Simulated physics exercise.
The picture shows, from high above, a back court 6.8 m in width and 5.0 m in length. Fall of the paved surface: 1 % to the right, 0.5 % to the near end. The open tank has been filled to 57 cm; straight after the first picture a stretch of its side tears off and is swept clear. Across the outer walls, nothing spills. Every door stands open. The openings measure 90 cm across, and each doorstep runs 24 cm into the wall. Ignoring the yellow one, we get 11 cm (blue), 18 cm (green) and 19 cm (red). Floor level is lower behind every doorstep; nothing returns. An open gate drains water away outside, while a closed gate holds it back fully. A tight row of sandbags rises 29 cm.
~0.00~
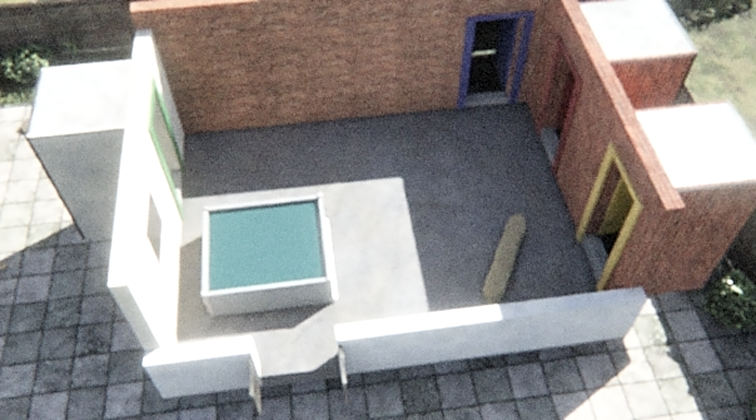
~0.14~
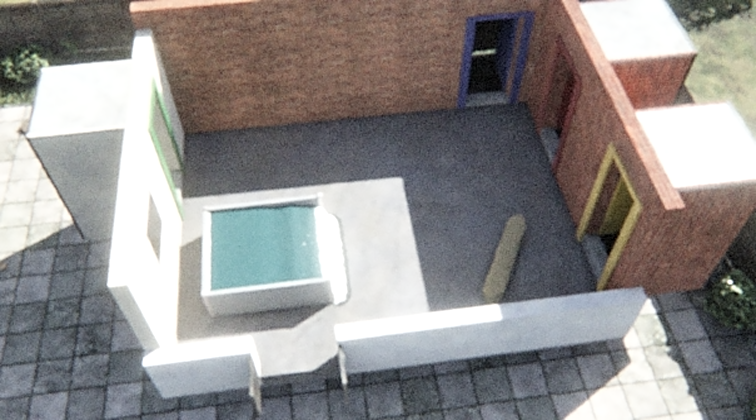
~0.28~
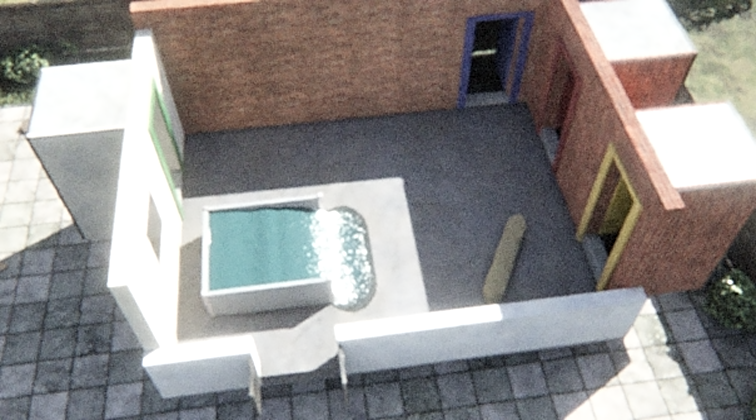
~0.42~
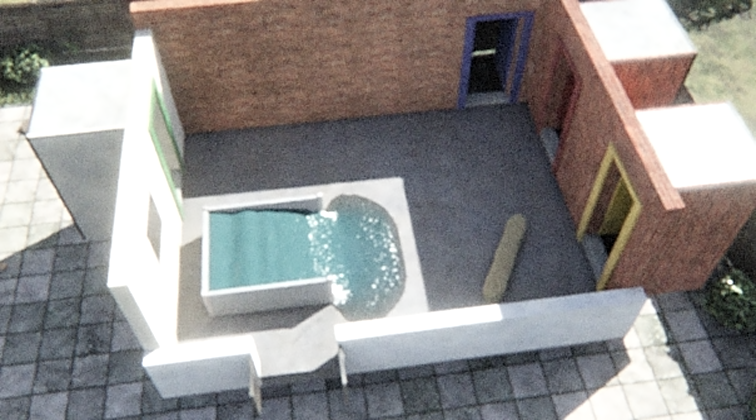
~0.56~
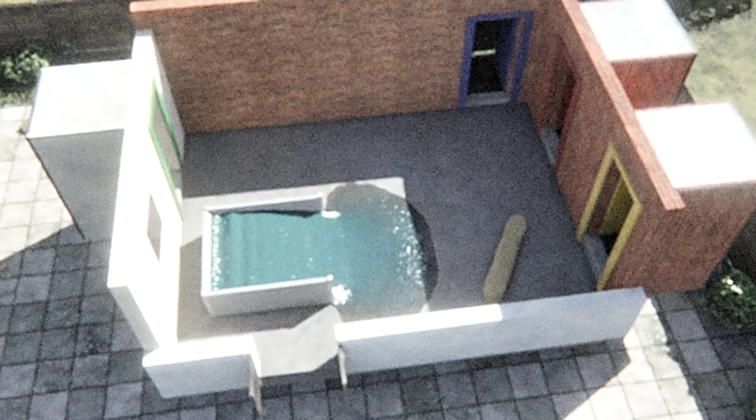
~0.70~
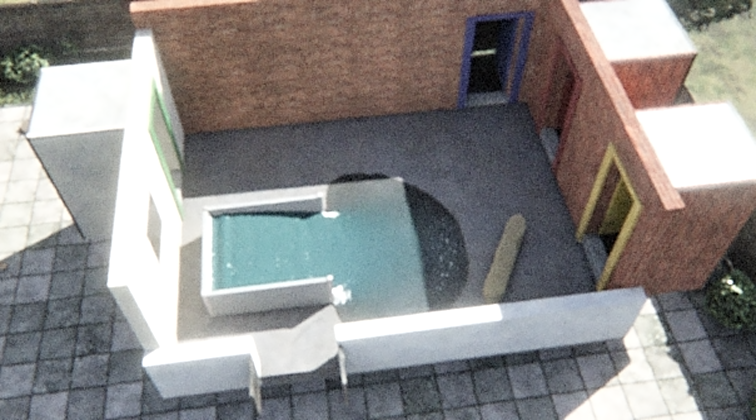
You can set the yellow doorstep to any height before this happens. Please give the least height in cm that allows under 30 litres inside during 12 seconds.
It would have to be roughly 9.5 cm high.
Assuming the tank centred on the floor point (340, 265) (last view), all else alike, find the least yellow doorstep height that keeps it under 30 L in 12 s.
A minimum of about 8.5 cm.
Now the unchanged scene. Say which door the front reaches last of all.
That would be the green door.
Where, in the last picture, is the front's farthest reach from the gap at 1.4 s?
The tip of the flood lies near (559, 204).
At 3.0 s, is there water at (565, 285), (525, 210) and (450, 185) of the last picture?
In order: Soaked, soaked, soaked.
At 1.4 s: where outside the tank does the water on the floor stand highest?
Around pixel (485, 264).
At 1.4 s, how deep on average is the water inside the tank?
About 28 centimetres on average.
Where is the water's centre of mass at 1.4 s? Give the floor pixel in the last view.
My guess is close to (347, 255).
After 1.4 s water covers 35 % of the floor, deepest (30 cm) near (485, 264); it has not reached the yellow door.
After 3.0 s water covers 55 % of the floor, deepest (38 cm) near (522, 106); 14 cm at the yellow door, 0 litres in over its 24 cm doorstep.
After 12.0 s water covers 95 % of the floor, deepest (10 cm) near (603, 318); 9 cm at the yellow door, 0 litres in over its 24 cm doorstep.
At the yellow door as built, the water arrived by 2.5 s and peaked near 15 cm at 2.8 s.
Run again over the same 12 s with other heights there, 52 litres in over 8 cm, 12 litres over 11 cm. The limit of 30 litres is kept from about 9.5 cm up.
